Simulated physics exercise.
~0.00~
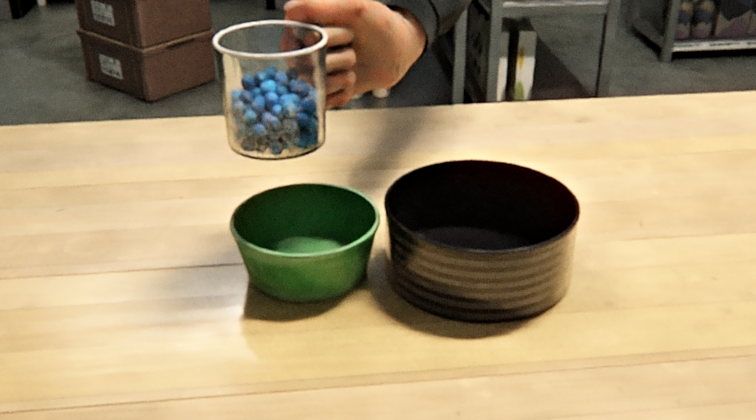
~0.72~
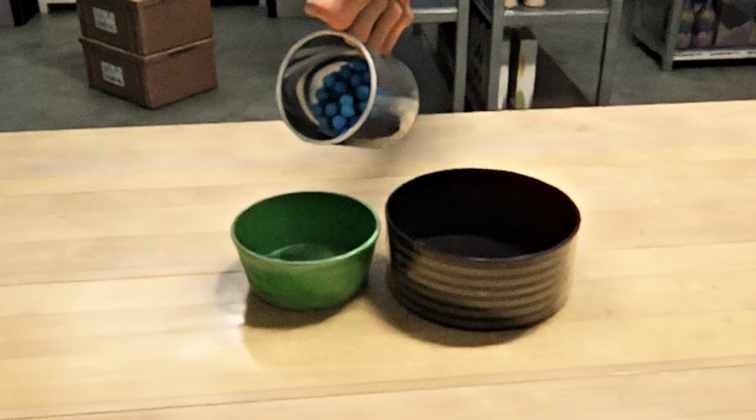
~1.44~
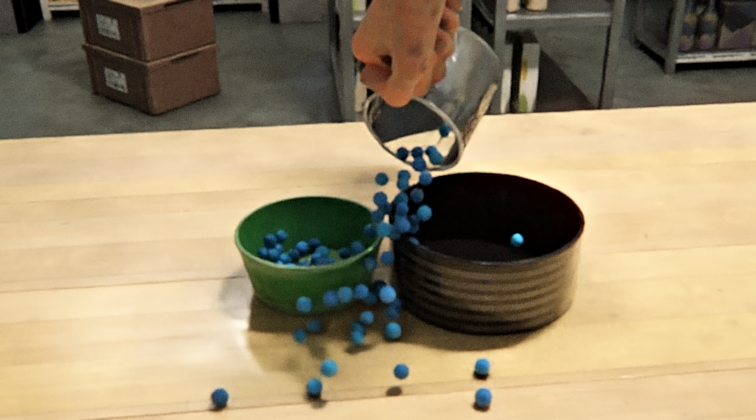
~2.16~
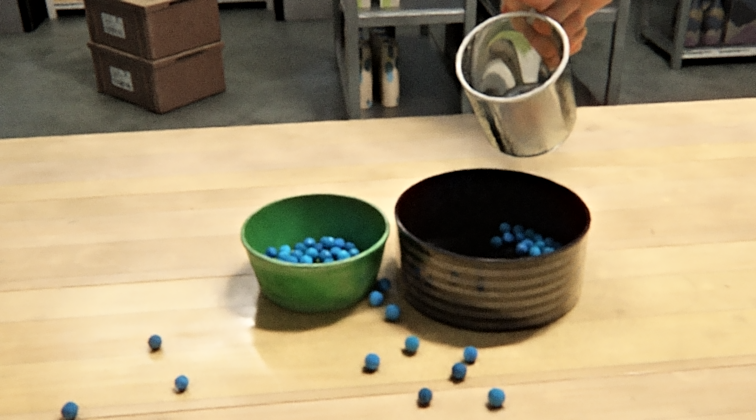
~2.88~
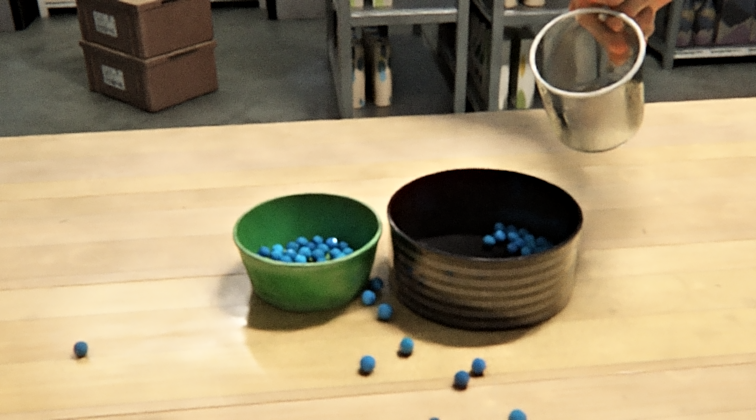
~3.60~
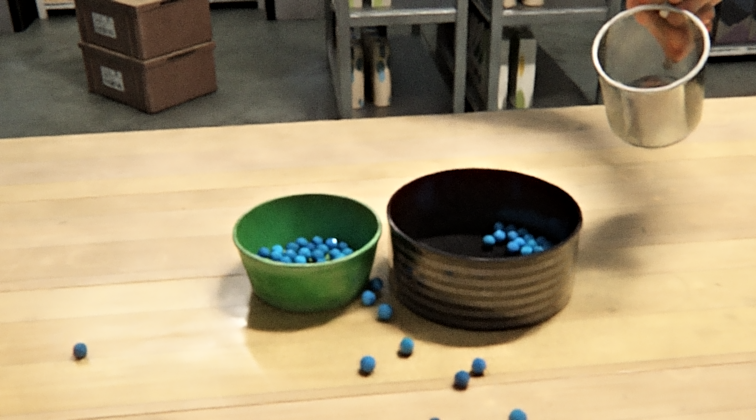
At the start, a hand holds a clear cup of small blue balls above a wooden table, where a green bowl sits to the left of a wider black pot. The hand moves the cup to the right and tips it over on its side. The balls pour out near the gap between the two containers, dropping into both and scattering across the tabletop. The emptied cup then turns back partly upright as it keeps moving right. Finally, the cup is held off to the right, with balls resting in the green bowl, in the black pot and loose on the table.
